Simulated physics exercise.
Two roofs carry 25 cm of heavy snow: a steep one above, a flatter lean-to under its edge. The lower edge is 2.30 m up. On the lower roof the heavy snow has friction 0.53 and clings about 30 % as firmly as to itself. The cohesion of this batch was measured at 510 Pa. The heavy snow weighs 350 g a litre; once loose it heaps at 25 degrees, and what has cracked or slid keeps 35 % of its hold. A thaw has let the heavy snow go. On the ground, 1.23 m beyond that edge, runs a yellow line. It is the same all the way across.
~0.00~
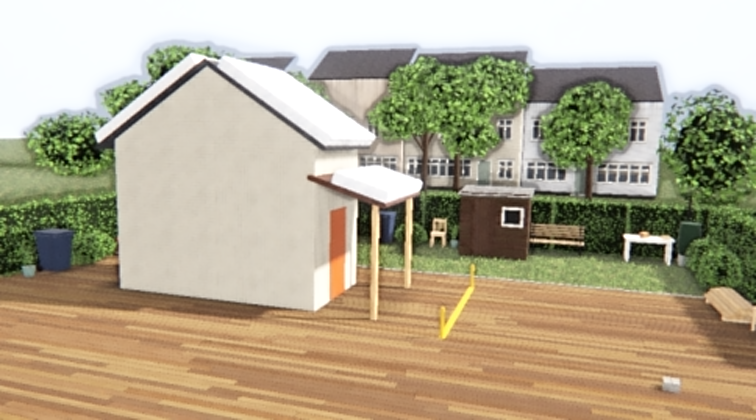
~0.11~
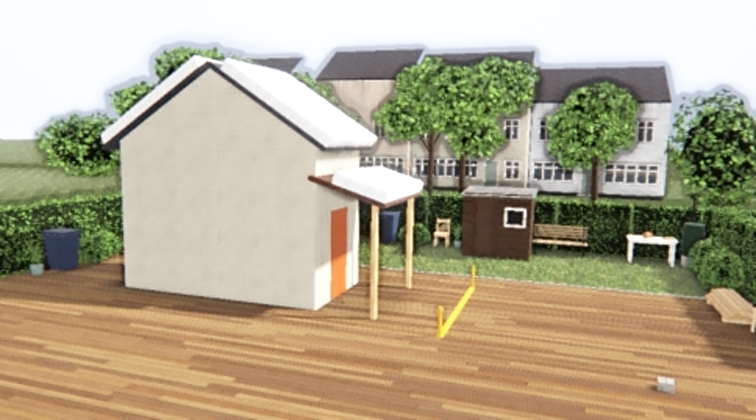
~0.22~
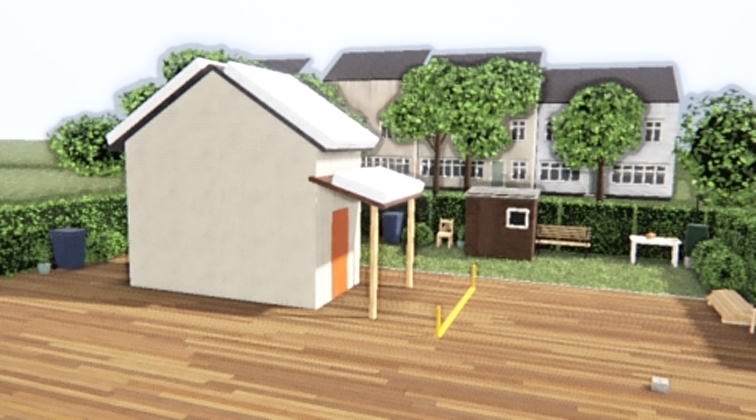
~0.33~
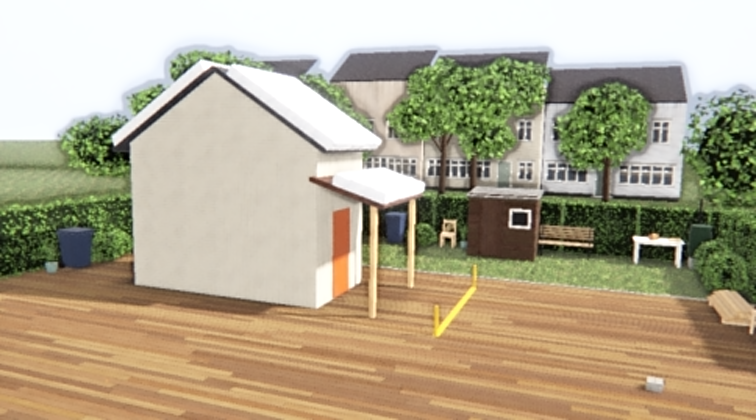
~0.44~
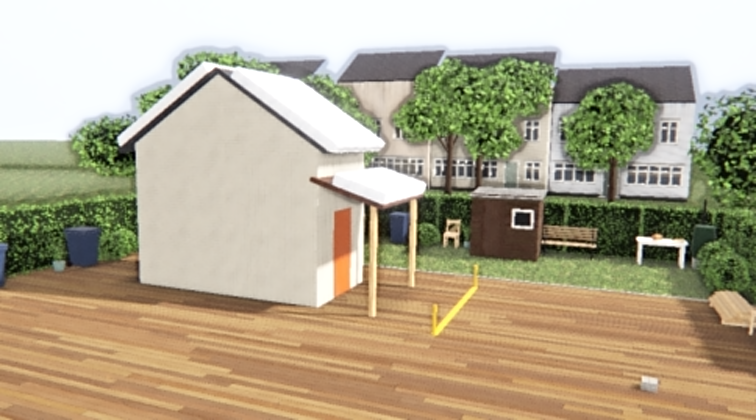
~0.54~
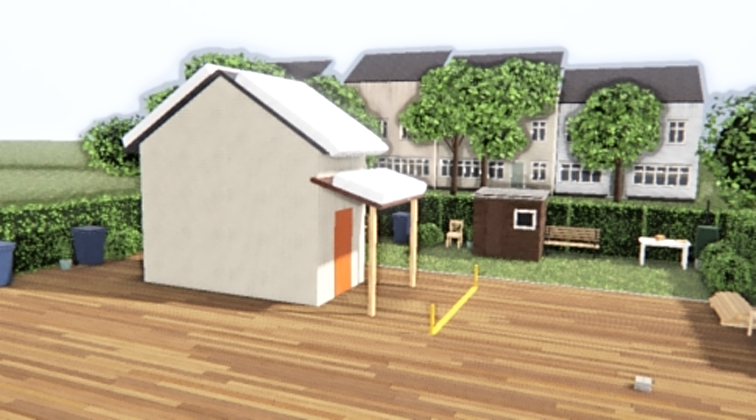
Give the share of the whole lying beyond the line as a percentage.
The share of the whole lying beyond the line is near 20 %.
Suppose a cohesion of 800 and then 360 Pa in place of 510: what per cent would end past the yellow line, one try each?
In that order: 3 %, 35 %.
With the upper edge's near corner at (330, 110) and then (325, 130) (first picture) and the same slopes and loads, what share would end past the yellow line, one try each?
In that order: 45 %, 40 %.
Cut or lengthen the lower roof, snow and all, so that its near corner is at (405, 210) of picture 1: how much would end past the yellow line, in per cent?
It would be near 12 %.
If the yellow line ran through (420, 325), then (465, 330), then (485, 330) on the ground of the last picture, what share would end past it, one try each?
In that order: 30 %, 7 %, 2 %.
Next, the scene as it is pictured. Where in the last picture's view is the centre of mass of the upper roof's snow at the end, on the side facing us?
Around (410, 279).
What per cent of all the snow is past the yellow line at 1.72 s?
About 0 %.
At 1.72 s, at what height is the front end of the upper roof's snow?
About 2.8 m.
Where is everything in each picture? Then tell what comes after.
In the first frame, foremost bit of the heavy snow at (327, 140).
In the second frame, foremost bit of the heavy snow at (328, 141), its middle shifted 7 mm.
In the third frame, foremost bit of the heavy snow at (329, 143), its middle shifted 2.7 cm.
In the fourth frame, foremost bit of the heavy snow at (330, 145), its middle shifted 6.1 cm, 2 % of it past the upper edge, in one piece.
In the fifth frame, foremost bit of the heavy snow at (332, 148), its middle shifted 11 cm, 4 % of it past the upper edge, in one piece.
In the sixth frame, foremost bit of the heavy snow at (336, 148), its middle shifted 18 cm, 7 % of it past the upper edge, cracking.
After 1.08 s, none is below the lower edge and 0 % is past the line.
After 1.72 s, none is below the lower edge and 0 % is past the line.
After 2.36 s, 18 % is below the lower edge and 0 % is past the line.
After 3.00 s, 51 % is below the lower edge and 13 % is past the line.
After 5.10 s, 63 % is below the lower edge and 20 % is past the line.
